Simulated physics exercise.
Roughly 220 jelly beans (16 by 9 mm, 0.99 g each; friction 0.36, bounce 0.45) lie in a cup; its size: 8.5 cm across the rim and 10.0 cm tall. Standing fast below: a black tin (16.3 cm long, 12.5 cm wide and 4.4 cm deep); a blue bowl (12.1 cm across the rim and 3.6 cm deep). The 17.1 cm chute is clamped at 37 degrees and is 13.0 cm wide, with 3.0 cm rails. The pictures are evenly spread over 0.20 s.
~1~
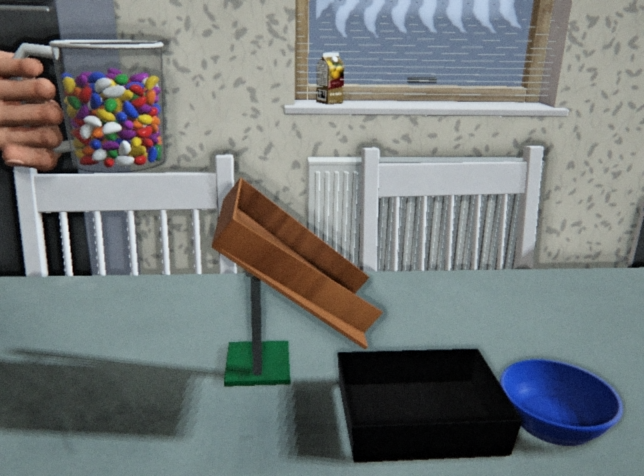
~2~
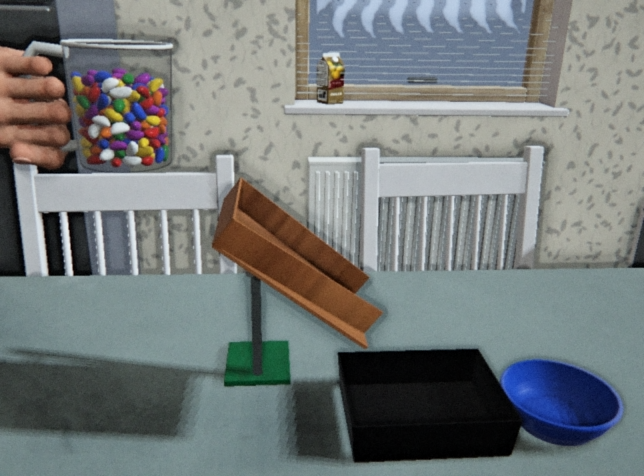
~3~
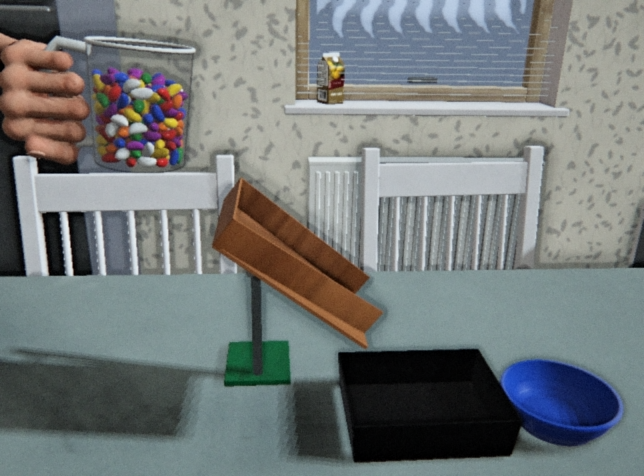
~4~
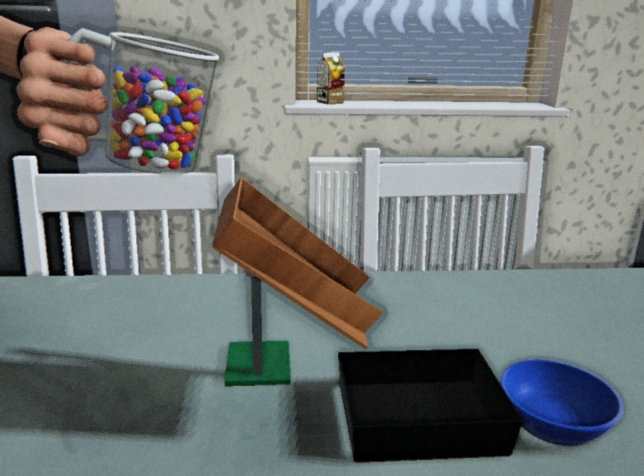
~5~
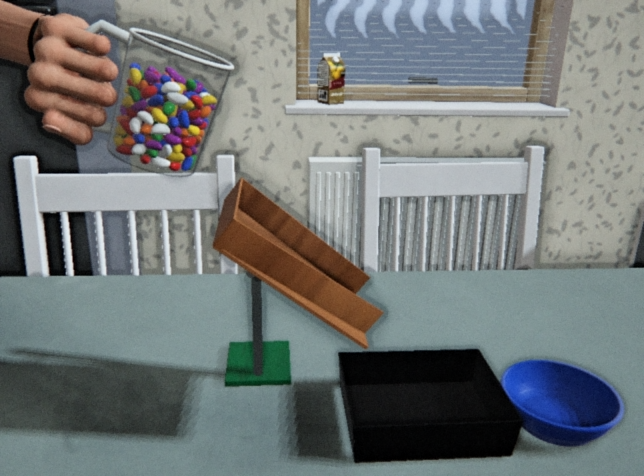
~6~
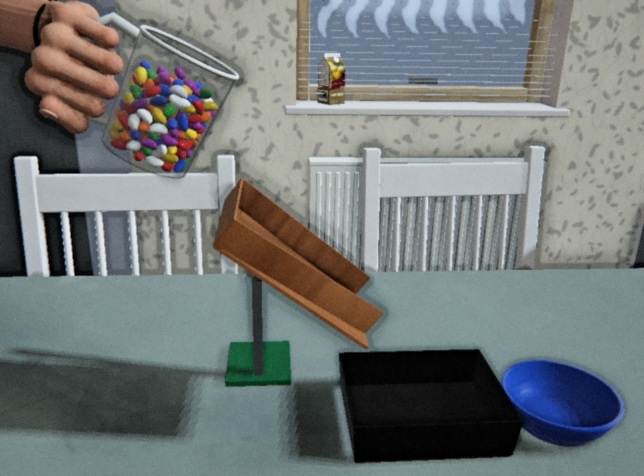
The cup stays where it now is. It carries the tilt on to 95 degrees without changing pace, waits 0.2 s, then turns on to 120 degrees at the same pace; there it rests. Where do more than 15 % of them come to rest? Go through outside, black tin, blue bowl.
Outside everything: Yes; in the black tin: Yes; in the blue bowl: No.
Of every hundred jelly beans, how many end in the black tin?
Some 45 per cent.
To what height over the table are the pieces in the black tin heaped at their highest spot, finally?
About 3.0 cm.
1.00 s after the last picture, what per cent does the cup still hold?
About 20 per cent.
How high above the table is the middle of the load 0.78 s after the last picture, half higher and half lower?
Some 32 cm.
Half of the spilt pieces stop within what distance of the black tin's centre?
Some 38 cm.
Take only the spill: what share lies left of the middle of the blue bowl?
About 100 per cent.
Then, 0.30 s after the last picture, tilt 86 degrees; cup 100 %; middle of all pieces near (155, 111).
Then, 0.55 s after the last picture, tilt 95 degrees; slope 15 %, cup 85 %; middle of all pieces near (178, 133).
Then, 0.78 s after the last picture, tilt 116 degrees; slope 20 %, cup 70 %, black tin 10 %; middle of all pieces near (225, 182).
Then, 1.00 s after the last picture, tilt 120 degrees; slope 45 %, cup 20 %, black tin 20 %, outside 5 %, in the air 5 %; middle of all pieces near (273, 270).
In the end, slope 0 %, blue bowl 0 %, cup 0 %, black tin 45 %, outside 55 %.
